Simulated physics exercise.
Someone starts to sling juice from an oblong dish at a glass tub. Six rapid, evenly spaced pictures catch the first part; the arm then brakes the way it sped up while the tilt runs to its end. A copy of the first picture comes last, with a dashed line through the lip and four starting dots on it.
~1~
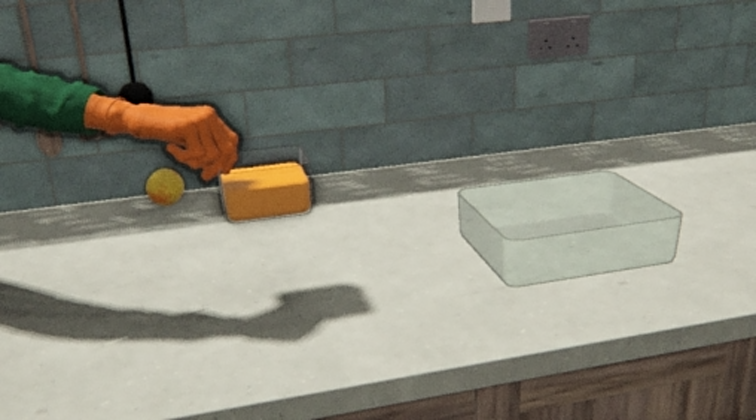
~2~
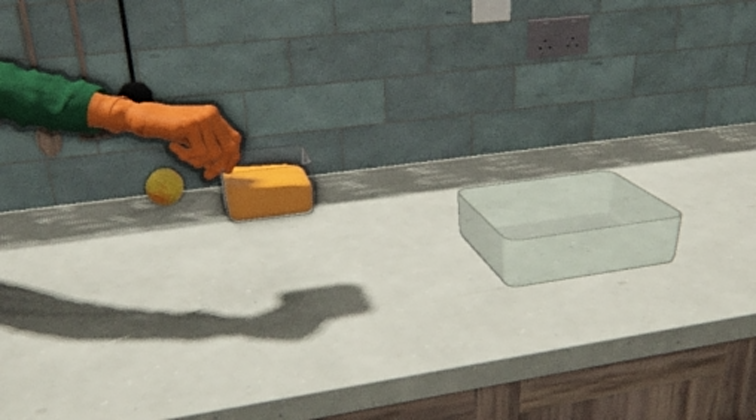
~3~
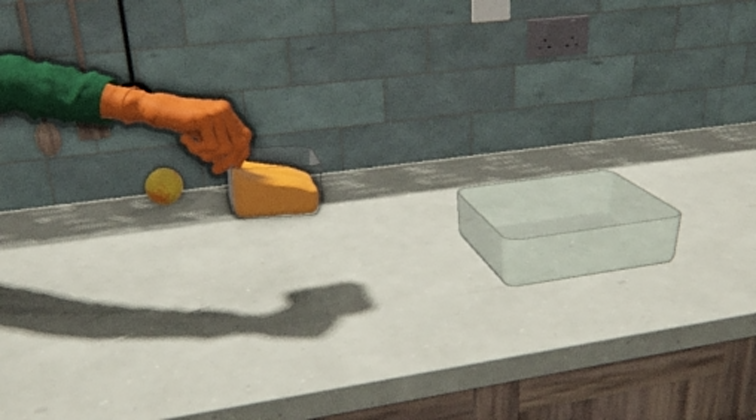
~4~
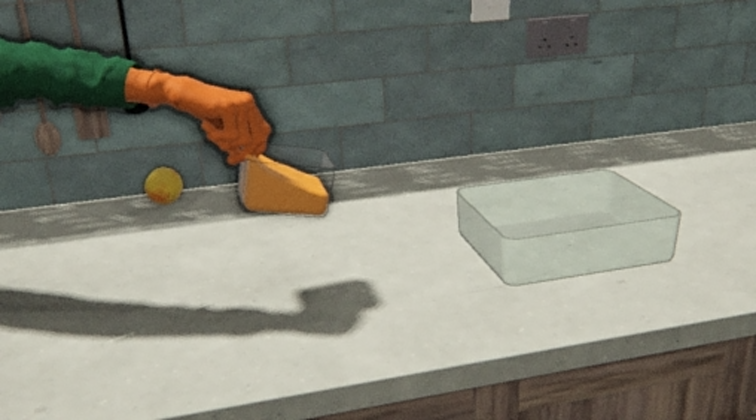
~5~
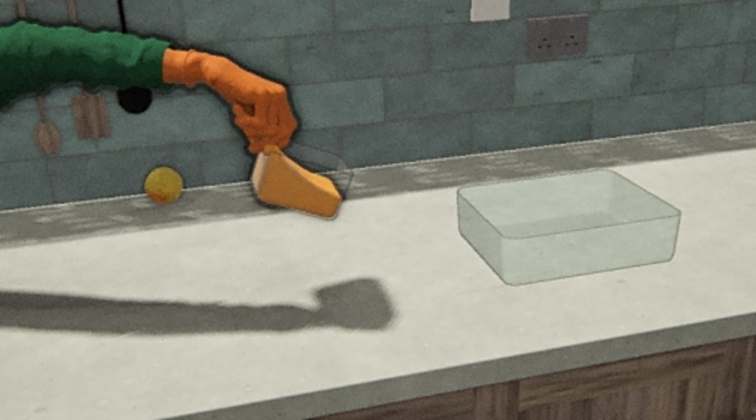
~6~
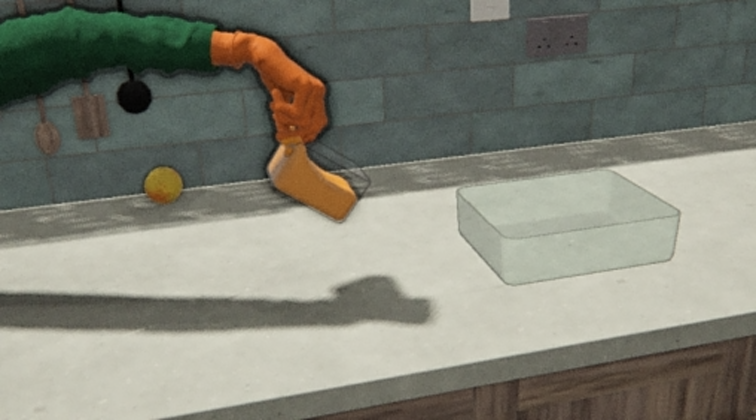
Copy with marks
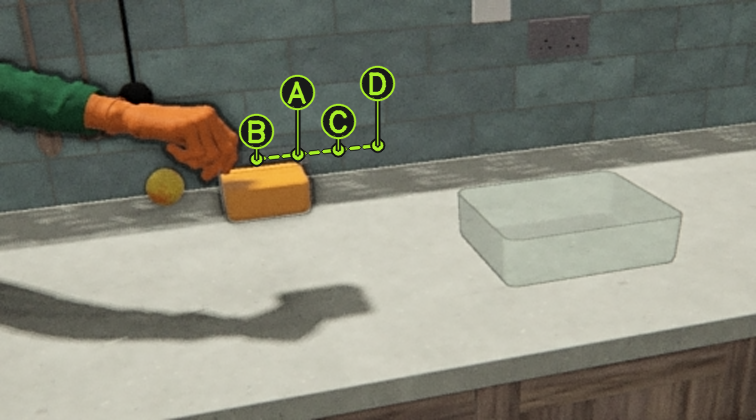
At the start, an orange-gloved hand with a green sleeve holds an oblong dish of orange juice, almost still, beside a yellow ball, with a clear glass tub to the right. The hand then moves right and tips the dish increasingly rightward, while the juice's surface slopes down toward the tub's side.
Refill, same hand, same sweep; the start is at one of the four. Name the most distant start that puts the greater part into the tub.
Use place C.
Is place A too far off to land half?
Yes, it does.
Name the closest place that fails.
It is A.
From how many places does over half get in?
Two.
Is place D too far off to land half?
No.
On the marked copy, A at (297, 154); B at (256, 159); C at (338, 149); D at (377, 145).
For place A, about 20 % lands in the tub, 75 % falls short and 6 % goes beside or beyond.
For place B, about 0 % lands in the tub, 96 % falls short and 4 % goes beside or beyond.
For place C, about 67 % lands in the tub, 17 % falls short and 16 % goes beside or beyond.
For place D, about 71 % lands in the tub, 3 % falls short and 26 % goes beside or beyond.
